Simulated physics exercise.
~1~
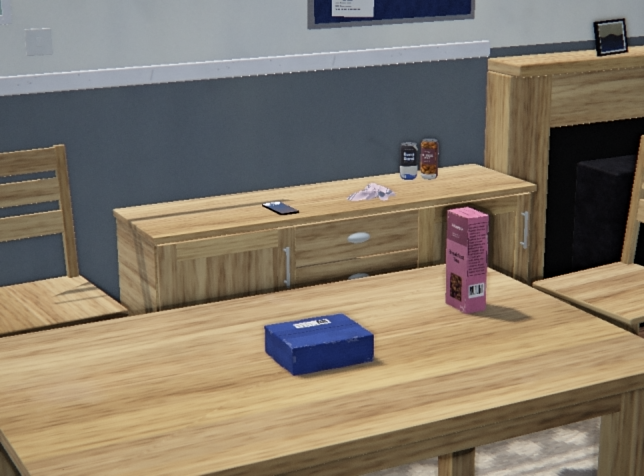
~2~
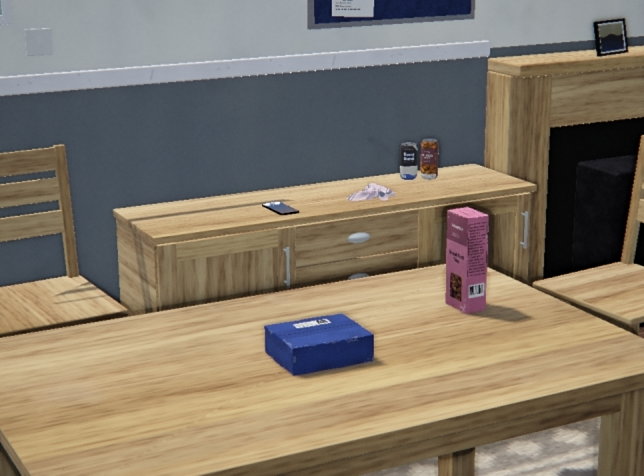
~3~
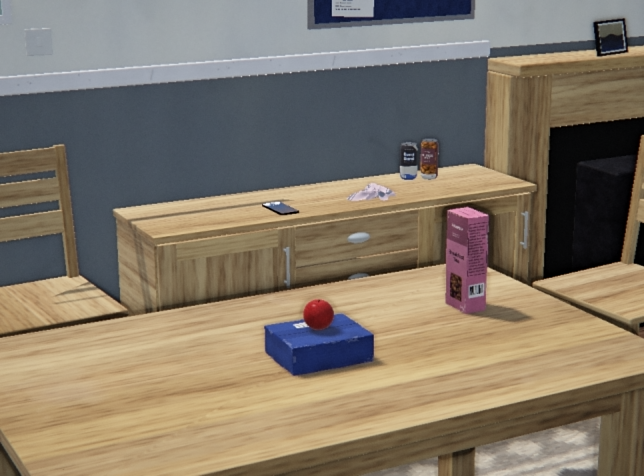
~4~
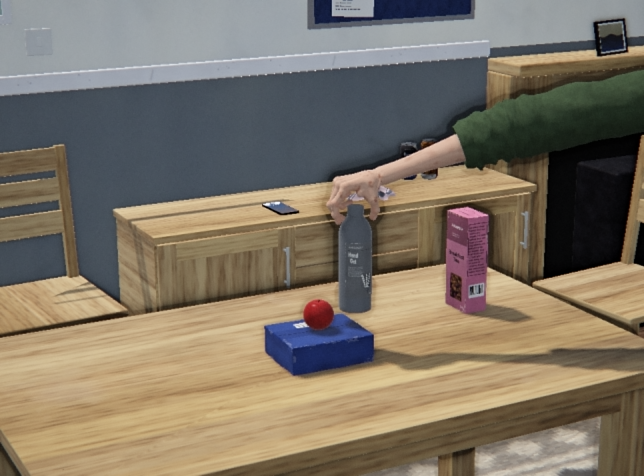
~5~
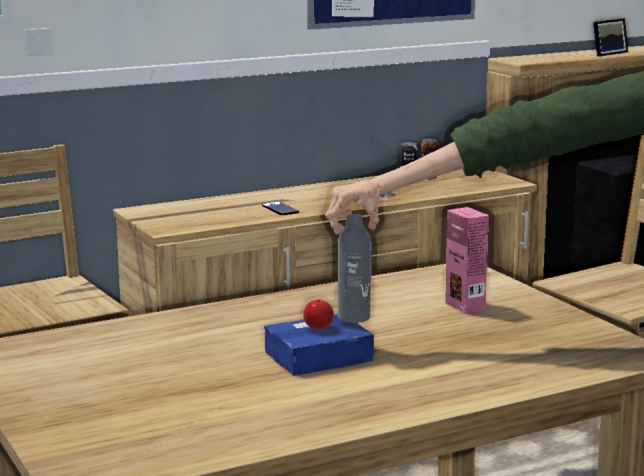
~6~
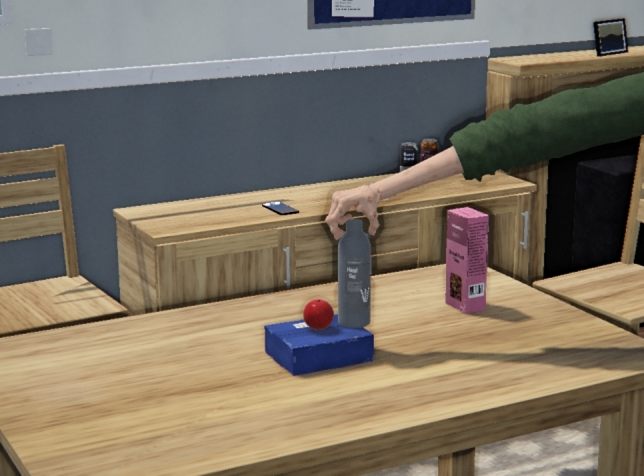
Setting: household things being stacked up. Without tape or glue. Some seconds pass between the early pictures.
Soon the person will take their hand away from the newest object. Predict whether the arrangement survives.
In the end the pile is left intact.
Then, 0.90 s on from there, no change.
Then, 2.10 s on from there, grey bottle resting near (354, 273).
In the end, all 4 unmoved. At the end, from the last picture's camera, grey bottle near (354, 273). The pile holds.
